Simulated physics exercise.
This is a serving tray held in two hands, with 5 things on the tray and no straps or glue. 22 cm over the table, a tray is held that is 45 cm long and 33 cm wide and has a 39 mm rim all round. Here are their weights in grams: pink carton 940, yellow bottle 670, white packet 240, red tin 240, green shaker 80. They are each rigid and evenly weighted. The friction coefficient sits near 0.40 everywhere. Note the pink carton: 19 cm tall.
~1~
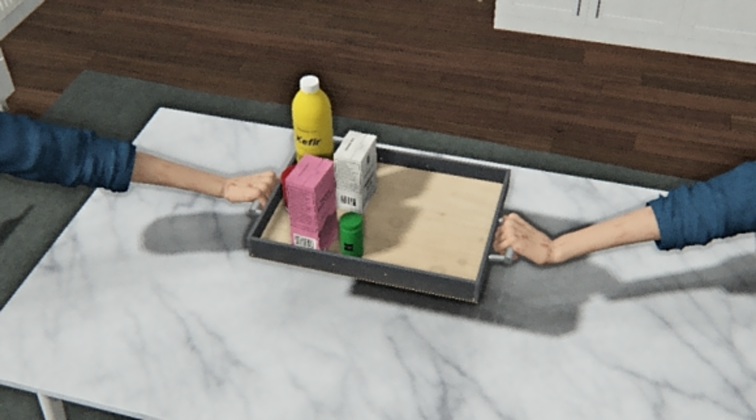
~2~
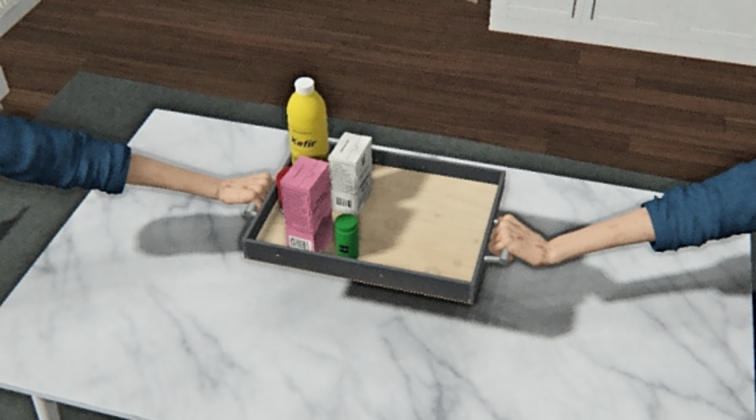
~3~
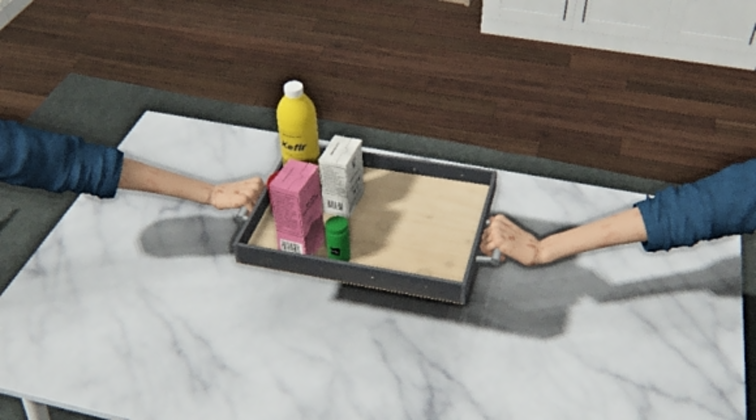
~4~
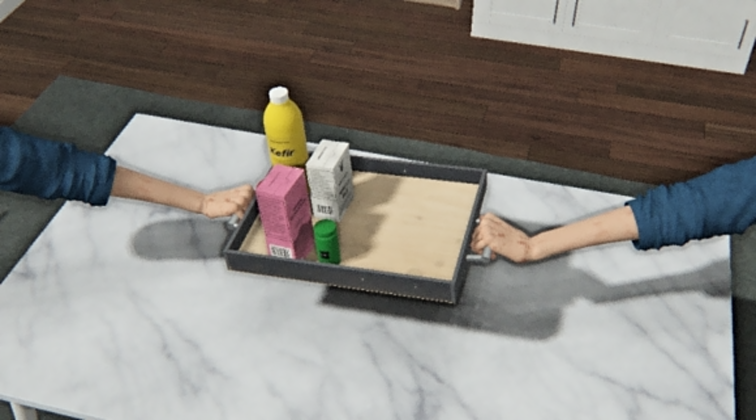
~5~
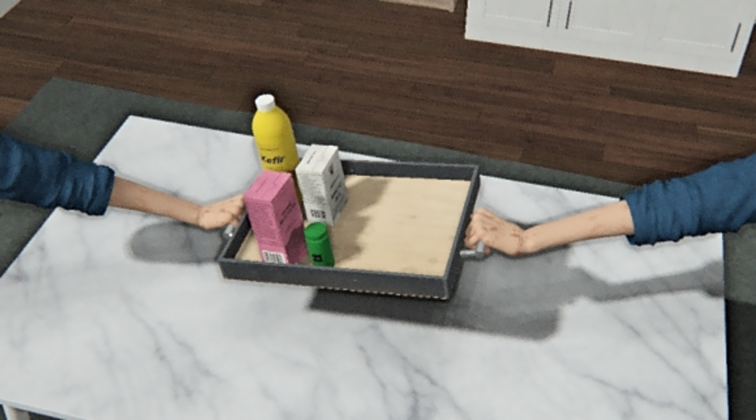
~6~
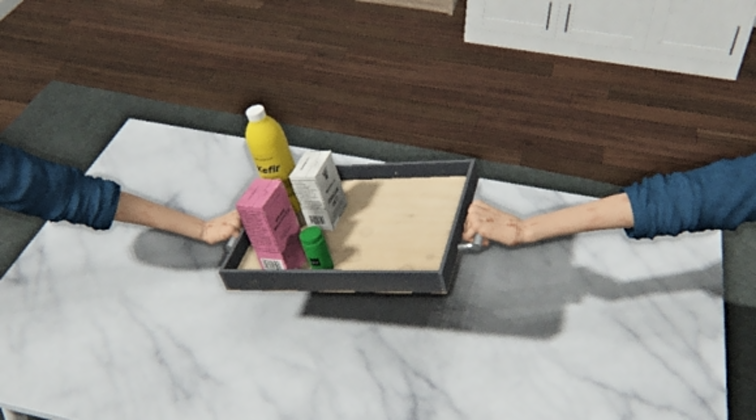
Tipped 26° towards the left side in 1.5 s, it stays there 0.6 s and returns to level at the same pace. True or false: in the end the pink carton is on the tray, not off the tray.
False; it is off the tray.
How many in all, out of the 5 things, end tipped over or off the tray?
Count: 2.
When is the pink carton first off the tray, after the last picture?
I'd say around the 0.6 s mark.
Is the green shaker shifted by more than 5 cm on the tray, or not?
As for the green shaker, it gets displaced.
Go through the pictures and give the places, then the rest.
In the first picture, tray level; pink carton (313, 208); yellow bottle (313, 131).
In the second picture, tray level; green shaker (347, 238).
In the third picture, tray tilted 2°, left edge down; yellow bottle (299, 136); white packet (342, 177).
In the fourth picture, tray tilted 4°, left edge down; green shaker (327, 244).
In the fifth picture, tray tilted 9°, left edge down; yellow bottle (278, 150); white packet (323, 185).
In the sixth picture, tray tilted 15°, left edge down; pink carton (274, 230).
Then, 0.60 s on from there, tray tilted 26°, left edge down; yellow bottle now off the tray; pink carton on its side near (231, 252); white packet moved 3 cm.
Then, 0.90 s on from there, tray tilted 26°, left edge down; pink carton now off the tray; green shaker moved 10 cm; white packet moved 4 cm.
Then, 2.00 s on from there, tray tilted 15°, left edge down; green shaker moved 17 cm; white packet moved 4 cm.
In the end, off the tray, pink carton and yellow bottle; not toppled but over 5 cm from the start, green shaker; the other 2 under 5 cm from the start. In the last view, pink carton near (171, 292).
